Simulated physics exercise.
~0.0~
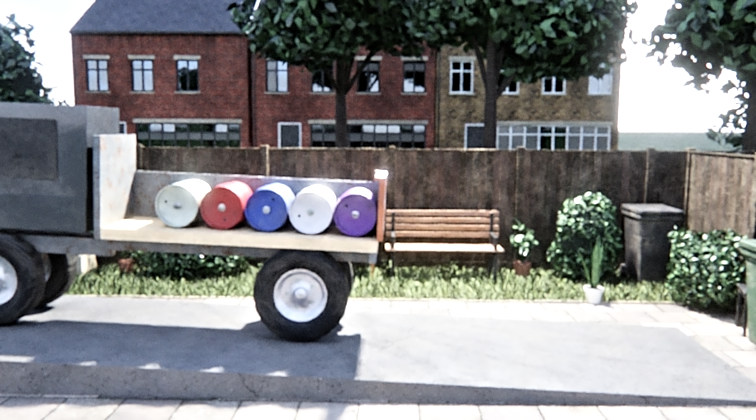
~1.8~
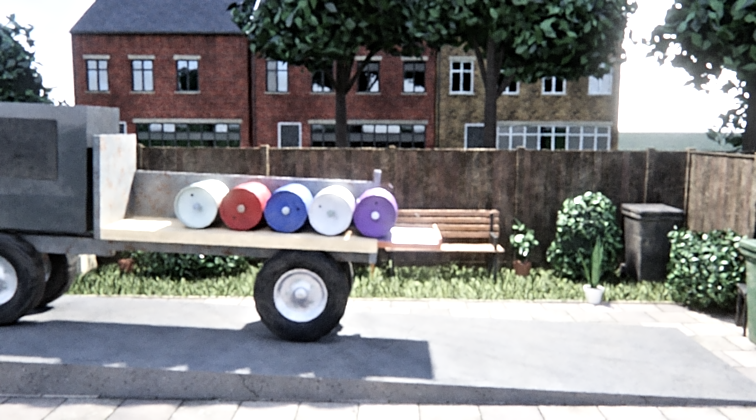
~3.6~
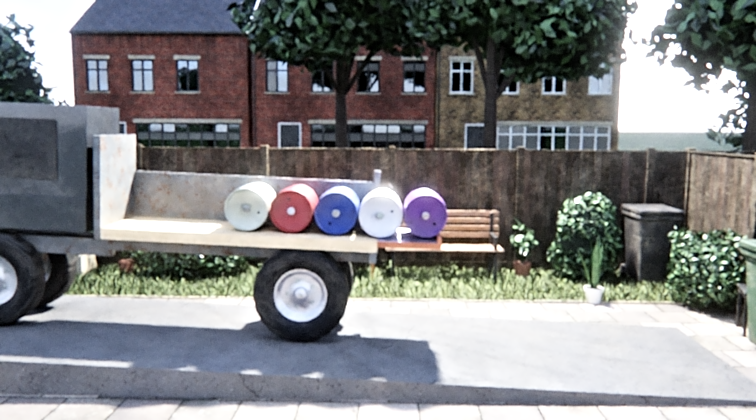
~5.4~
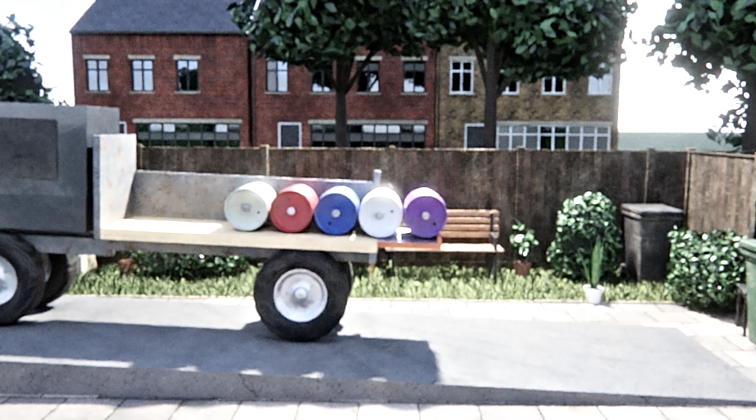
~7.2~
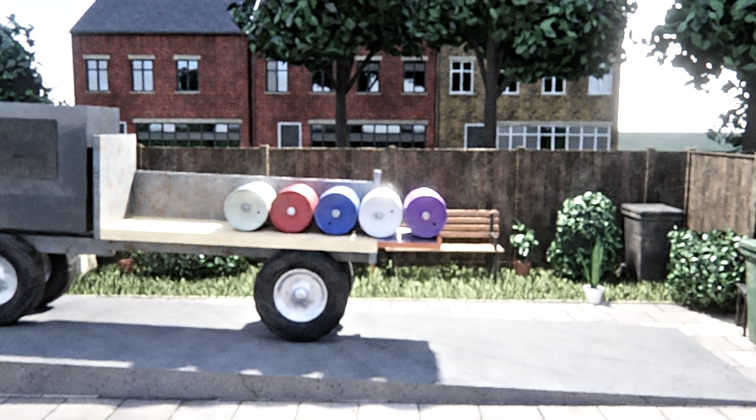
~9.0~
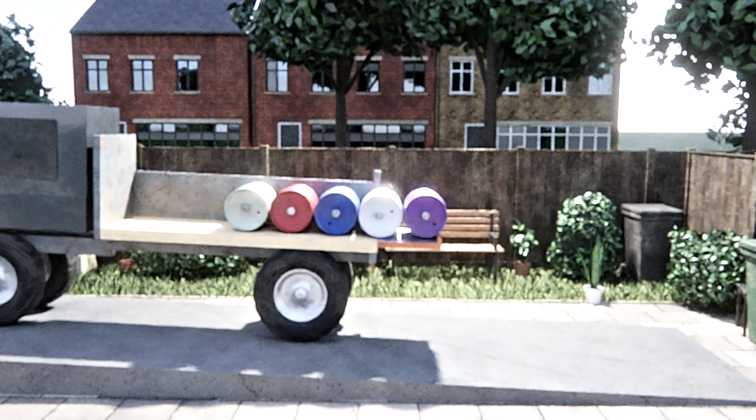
To begin with, five drums, white, red, blue, white and purple from left to right, lie in a row on the open bed of a truck, held in by the raised tailgate at its right end. The tailgate drops until it sticks out almost level behind the bed. The drums roll to the right together, with the purple one leading onto the lowered gate. They come to a stop still lined up, the purple drum resting on the gate and the red and blue ones on the bed. None falls off, and everything stays still.
